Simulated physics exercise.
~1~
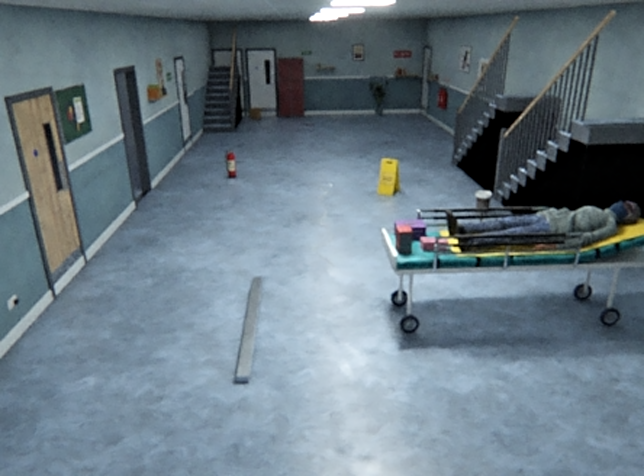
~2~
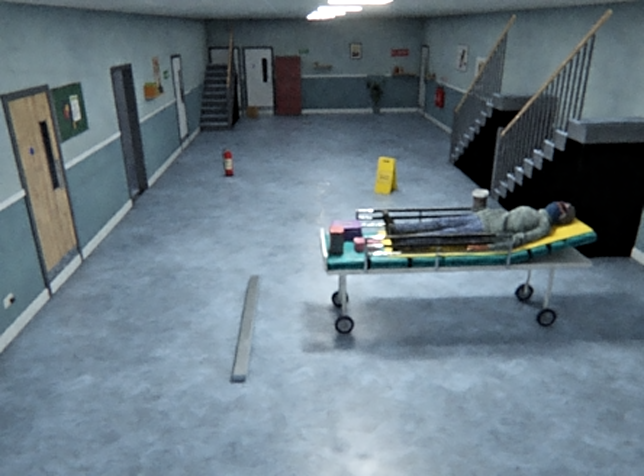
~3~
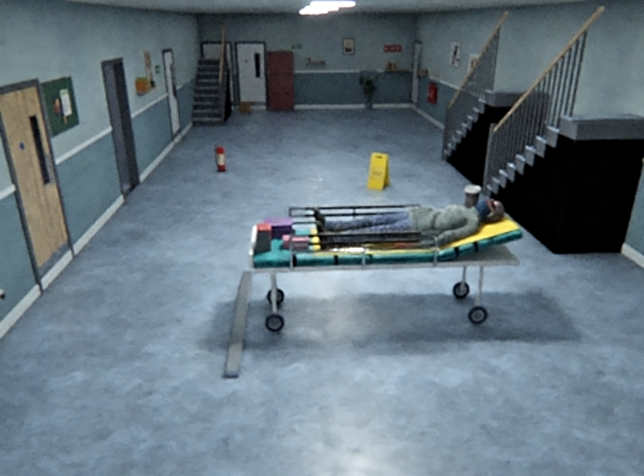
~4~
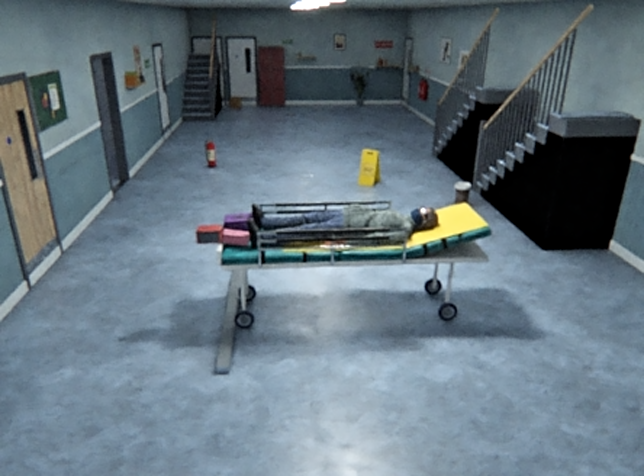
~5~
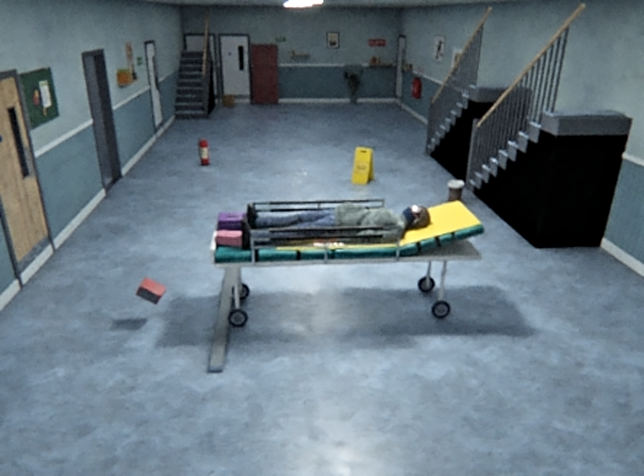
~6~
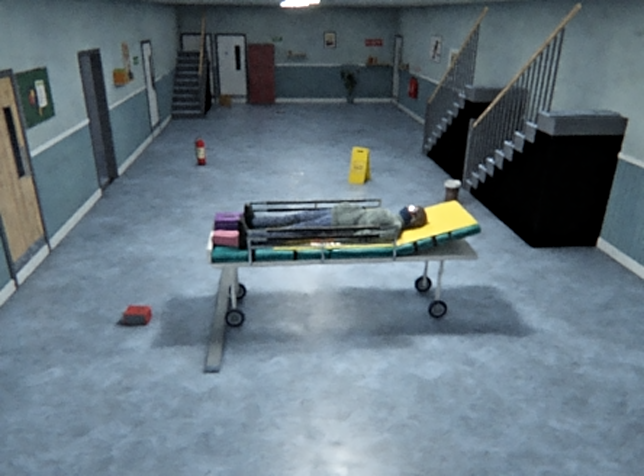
A ward trolley carrying a limp person on their back, a red pump, a pink glove box and a purple case at the foot end rolls leftward across a grey-blue hospital passage, seen from slightly above. Doors line the left wall, stairs rise on the right, and a red extinguisher and yellow floor sign stand behind. The trolley reaches a grey sill lying across the floor and stops level. The person slides a little toward the foot end, and the red pump tips over and drops off the left end. It lands on the floor, while the person, pink box and purple case stay aboard.
